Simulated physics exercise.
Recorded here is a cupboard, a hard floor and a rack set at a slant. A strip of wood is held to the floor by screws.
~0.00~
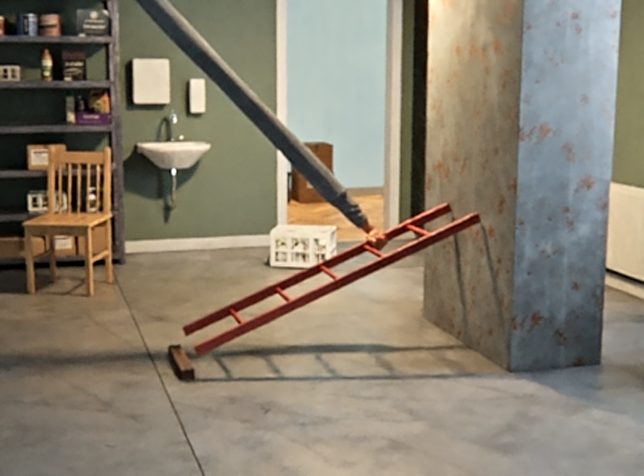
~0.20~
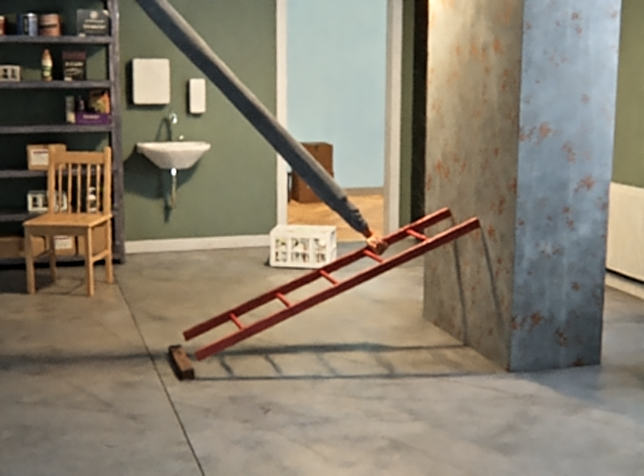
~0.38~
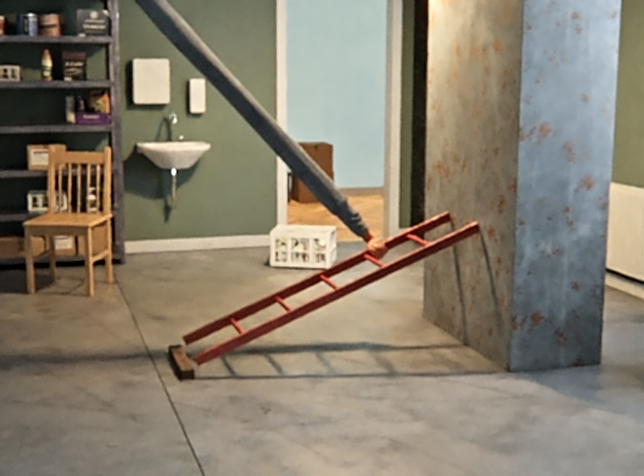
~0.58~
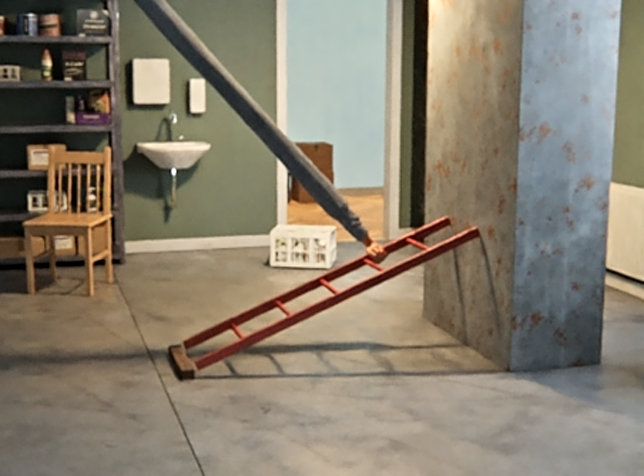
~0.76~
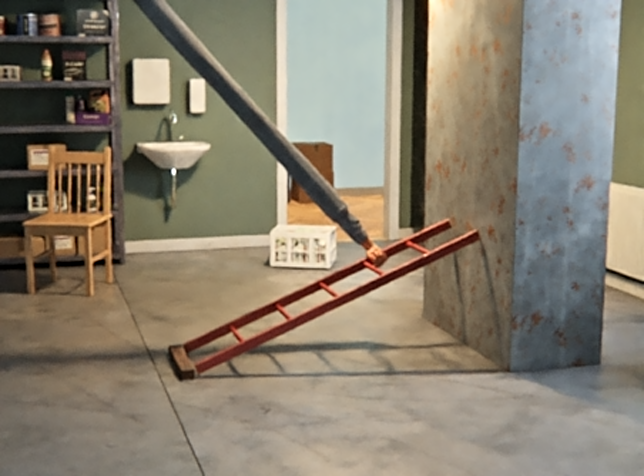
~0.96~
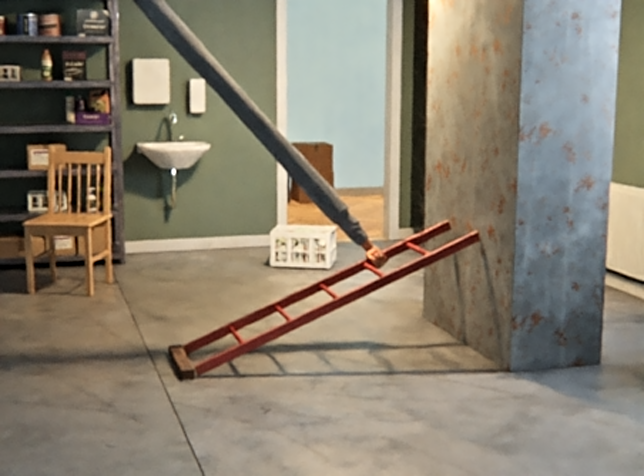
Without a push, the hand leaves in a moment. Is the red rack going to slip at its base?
No, it stays put.
By 1.08 s, red rack moving near (330, 295).
When it is over (2.2 s), the red rack holds its place, near (330, 295).
